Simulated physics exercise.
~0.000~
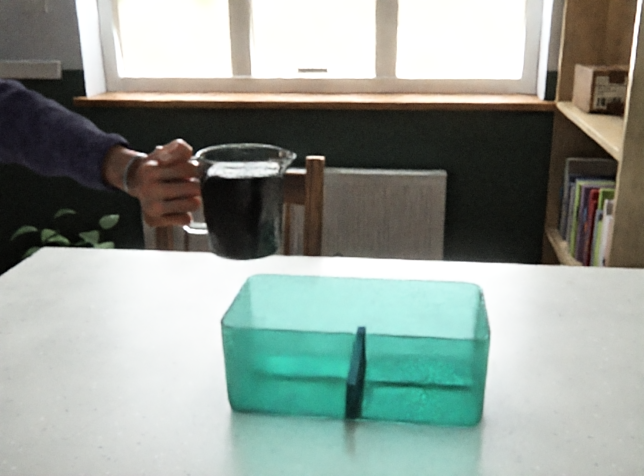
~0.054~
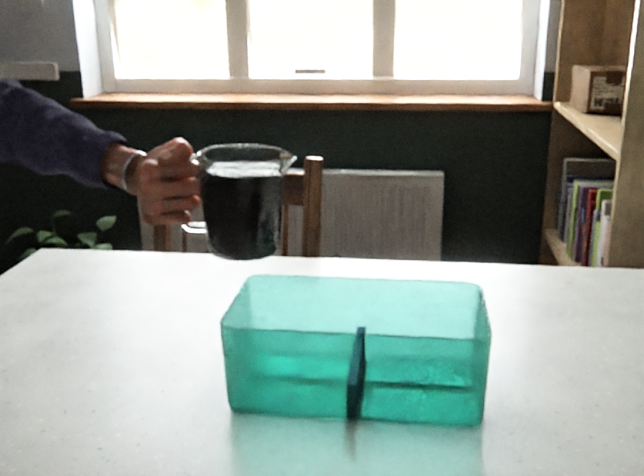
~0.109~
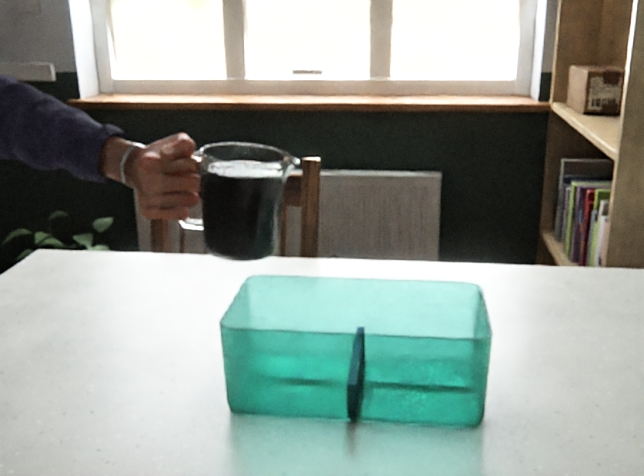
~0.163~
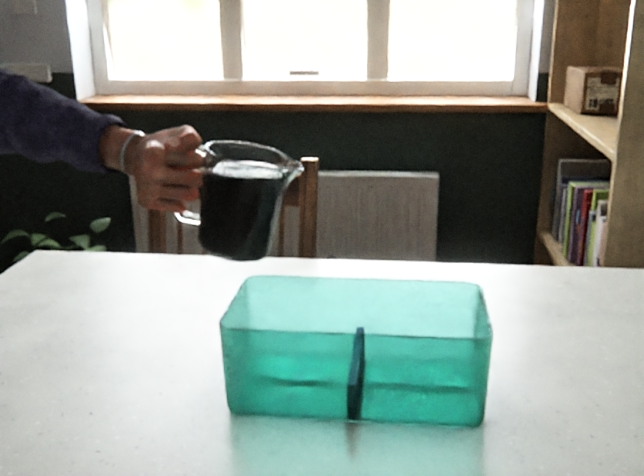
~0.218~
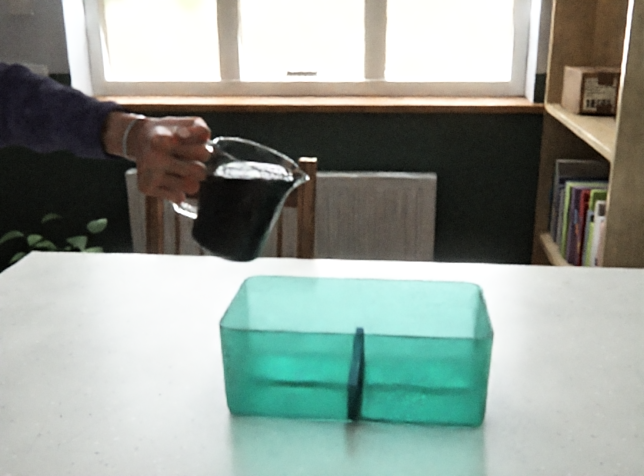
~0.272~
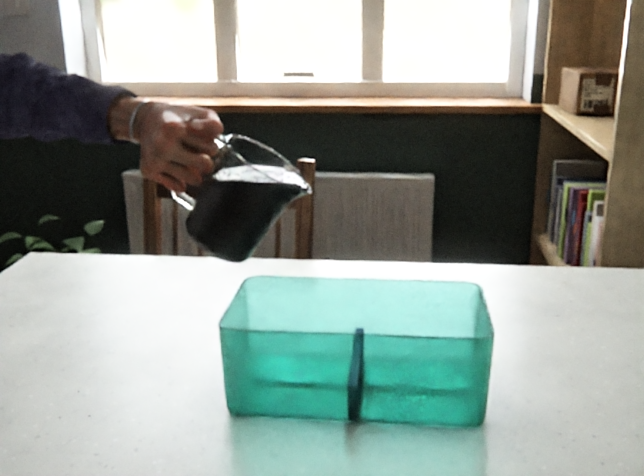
Above a green basin on a table, a hand steadily tilts a jug of dark liquid rightward.
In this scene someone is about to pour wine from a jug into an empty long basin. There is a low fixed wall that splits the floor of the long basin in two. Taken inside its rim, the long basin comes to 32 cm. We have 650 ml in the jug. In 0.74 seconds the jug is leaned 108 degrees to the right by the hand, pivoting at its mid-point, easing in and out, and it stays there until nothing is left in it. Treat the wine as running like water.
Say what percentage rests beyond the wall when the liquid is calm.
Roughly 29 per cent rests beyond the wall.
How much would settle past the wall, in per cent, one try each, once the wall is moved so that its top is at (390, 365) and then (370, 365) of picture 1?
Respectively close to 10 and 25 %.
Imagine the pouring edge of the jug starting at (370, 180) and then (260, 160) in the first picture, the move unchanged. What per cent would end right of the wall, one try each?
Try 1: Approx. 95 %; try 2: Approx. 5 %.
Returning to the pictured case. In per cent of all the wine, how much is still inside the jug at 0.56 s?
I reckon about 58 in a hundred is still held.
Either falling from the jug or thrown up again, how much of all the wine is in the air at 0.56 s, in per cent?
Some 24 per cent.
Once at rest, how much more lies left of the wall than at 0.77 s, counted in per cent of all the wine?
It comes to some 20 per cent.
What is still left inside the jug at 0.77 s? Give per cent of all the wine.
Around 12 percent of it.
After 0.56 s the tilt is 93° and 59 per cent is still to pour, 6 is left of the wall and 12 right of it.
After 0.77 s the tilt is 108° and 12 per cent is still to pour, 49 is left of the wall and 27 right of it.
After 1.00 s the tilt is 108° and 1 per cent is still to pour, 68 is left of the wall and 28 right of it.
After 1.24 s the tilt is 108° and 0 per cent is still to pour, 69 is left of the wall and 29 right of it.
In the end 69 per cent lies left of the wall, 29 right of it and 1 outside.
